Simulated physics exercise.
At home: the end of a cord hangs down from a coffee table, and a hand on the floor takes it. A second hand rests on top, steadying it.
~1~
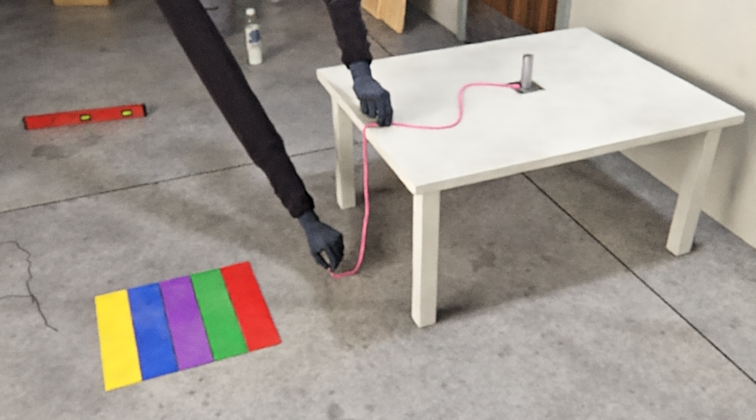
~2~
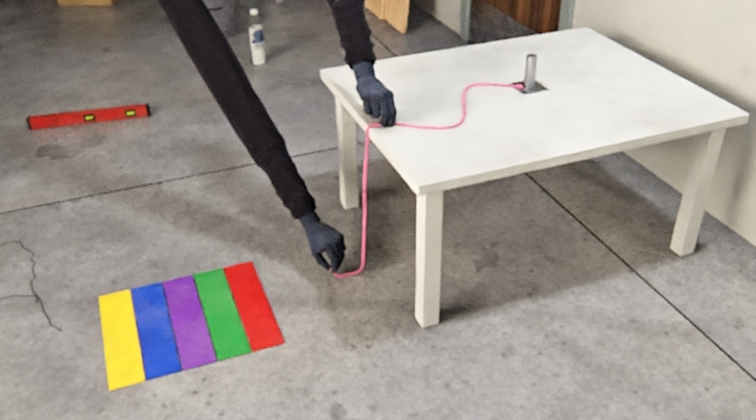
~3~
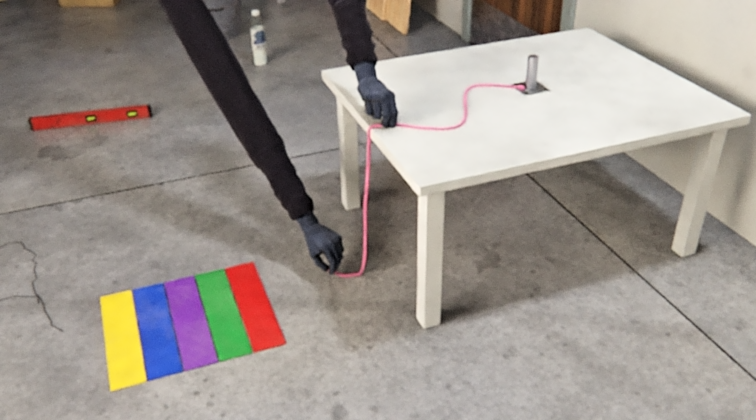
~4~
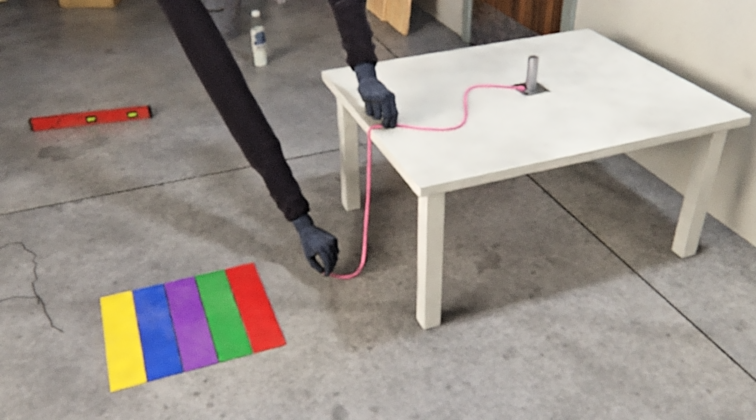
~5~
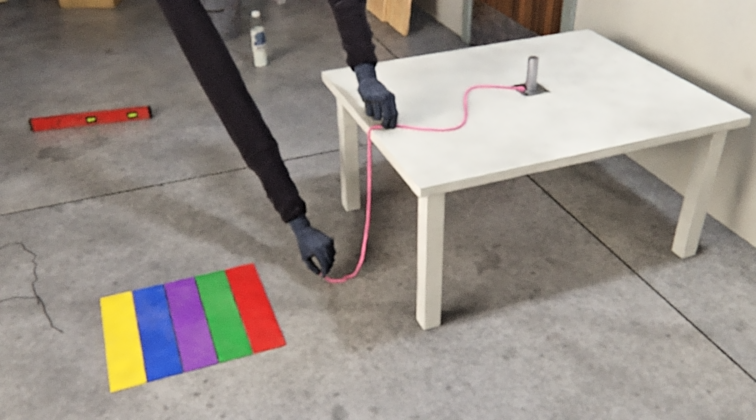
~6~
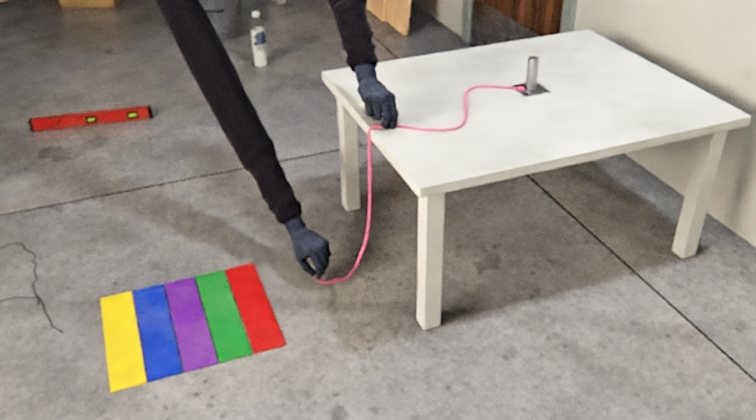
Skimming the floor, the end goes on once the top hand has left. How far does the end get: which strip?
As far as the blue strip.
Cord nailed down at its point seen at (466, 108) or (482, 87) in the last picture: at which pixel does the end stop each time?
In order of the tries, close to (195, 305) and close to (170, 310).
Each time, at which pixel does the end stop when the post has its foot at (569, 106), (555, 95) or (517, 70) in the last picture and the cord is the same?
In order, near (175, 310), (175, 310) and (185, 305).
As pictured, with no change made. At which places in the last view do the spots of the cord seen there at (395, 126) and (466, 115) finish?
End points: Roughly (342, 152); roughly (422, 114).
A little later, end near (213, 300); over green.
Next, end near (179, 308); over purple.
When it is tight, end near (157, 313); over blue. It gets as far as the blue strip.
